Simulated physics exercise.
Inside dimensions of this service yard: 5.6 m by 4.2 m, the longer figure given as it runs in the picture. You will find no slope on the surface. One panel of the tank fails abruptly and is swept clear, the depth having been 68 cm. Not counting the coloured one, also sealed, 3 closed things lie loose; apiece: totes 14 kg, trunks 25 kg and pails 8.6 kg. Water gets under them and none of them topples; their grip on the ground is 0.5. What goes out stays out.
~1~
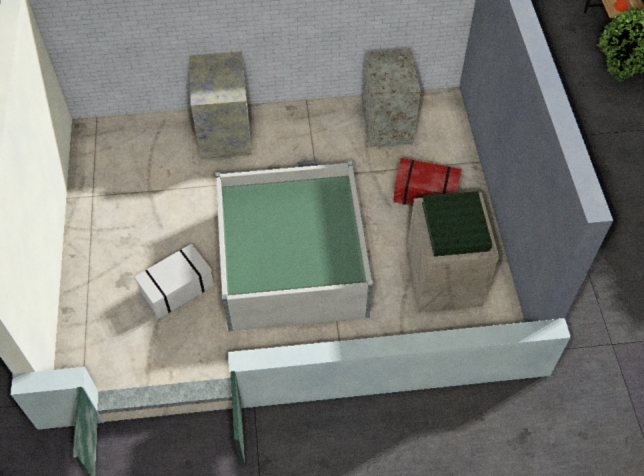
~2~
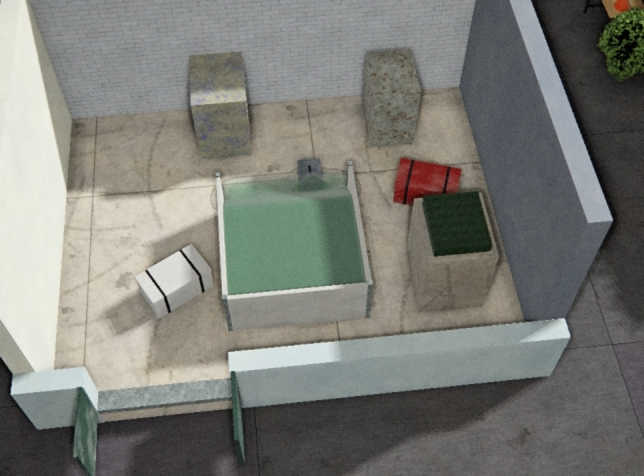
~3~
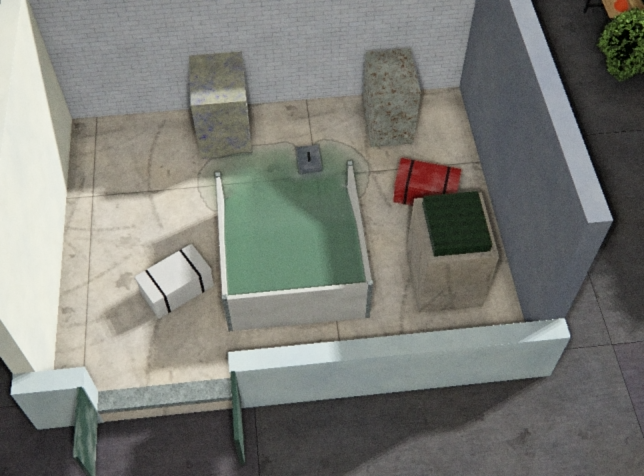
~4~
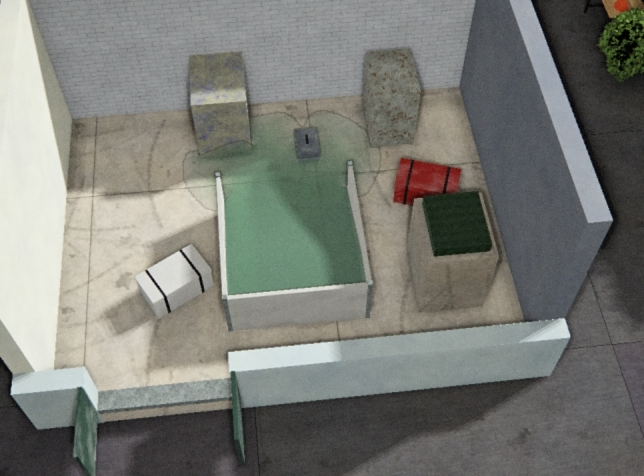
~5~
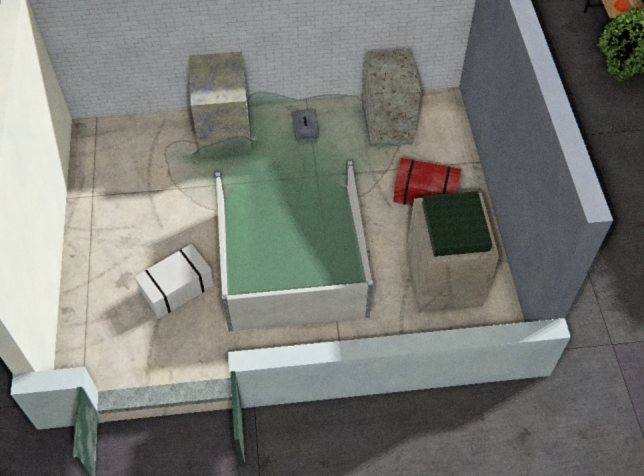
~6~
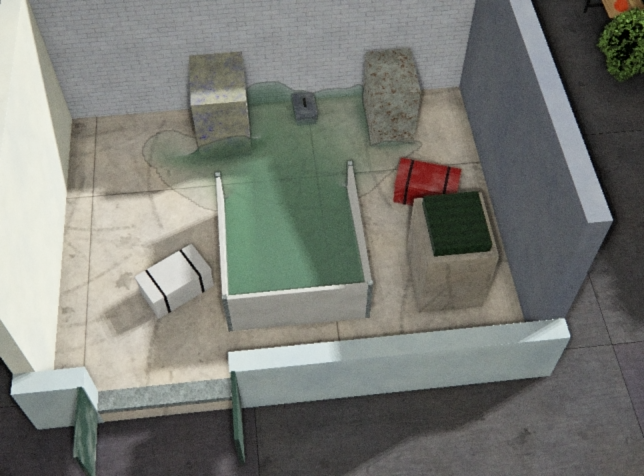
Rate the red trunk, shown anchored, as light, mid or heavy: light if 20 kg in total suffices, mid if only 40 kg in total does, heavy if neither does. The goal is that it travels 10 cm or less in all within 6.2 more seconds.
Heavy.
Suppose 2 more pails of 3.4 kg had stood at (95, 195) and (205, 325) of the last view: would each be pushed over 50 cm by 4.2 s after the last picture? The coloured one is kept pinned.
The first is over the limit, the second within the limit.
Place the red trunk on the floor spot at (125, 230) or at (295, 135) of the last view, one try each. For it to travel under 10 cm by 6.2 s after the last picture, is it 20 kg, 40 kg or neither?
In turn: Both fail; both fail.
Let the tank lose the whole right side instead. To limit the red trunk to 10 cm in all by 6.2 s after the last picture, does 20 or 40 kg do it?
Then neither mass suffices.
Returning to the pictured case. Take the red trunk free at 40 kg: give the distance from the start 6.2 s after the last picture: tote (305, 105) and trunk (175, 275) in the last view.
So the first is off by 250 centimetres, the second by 0 centimetres.
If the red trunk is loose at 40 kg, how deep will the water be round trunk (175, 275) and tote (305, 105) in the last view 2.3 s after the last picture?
Some 1 cm at the first, some 8 cm at the second.
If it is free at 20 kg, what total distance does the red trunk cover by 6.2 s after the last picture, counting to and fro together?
About 150 cm altogether.
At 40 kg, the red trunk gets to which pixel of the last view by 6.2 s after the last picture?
(466, 190).
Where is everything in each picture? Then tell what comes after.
The first frame shows the red trunk at (428, 176), on the bottom; 2.7 m2 under water; 0 of 4 have shifted.
The second frame shows the red trunk at (428, 176), on the bottom; water covers 3.7 m2; 0 of 4 have shifted.
The third frame shows the red trunk at (428, 176), on the bottom; 4.8 m2 under water; 1 of 4 have shifted.
The fourth frame shows the red trunk at (428, 176) rests on the ground; water covers 6.0 m2; 1 of 4 have shifted.
The fifth frame shows the red trunk at (428, 176), on the bottom; water covers 6.9 m2; 1 of 4 have shifted.
The sixth frame shows the red trunk at (428, 176) rests on the ground; water covers 7.3 m2; 1 of 4 have shifted.
Then, 0.6 s after the last picture the red trunk would be 0 cm from its start with 20 kg and 0 cm from its start with 40 kg; 0 cm of water round it then.
Then, 2.3 s after the last picture the red trunk would be 53 cm from its start with 20 kg and 44 cm from its start with 40 kg; 11 cm of water round it then.
Then, 4.2 s after the last picture the red trunk would be 27 cm from its start with 20 kg and 51 cm from its start with 40 kg; 11 cm of water round it then.
Then, 6.2 s after the last picture the red trunk would be 38 cm from its start with 20 kg and 51 cm from its start with 40 kg; 7 cm of water round it then.
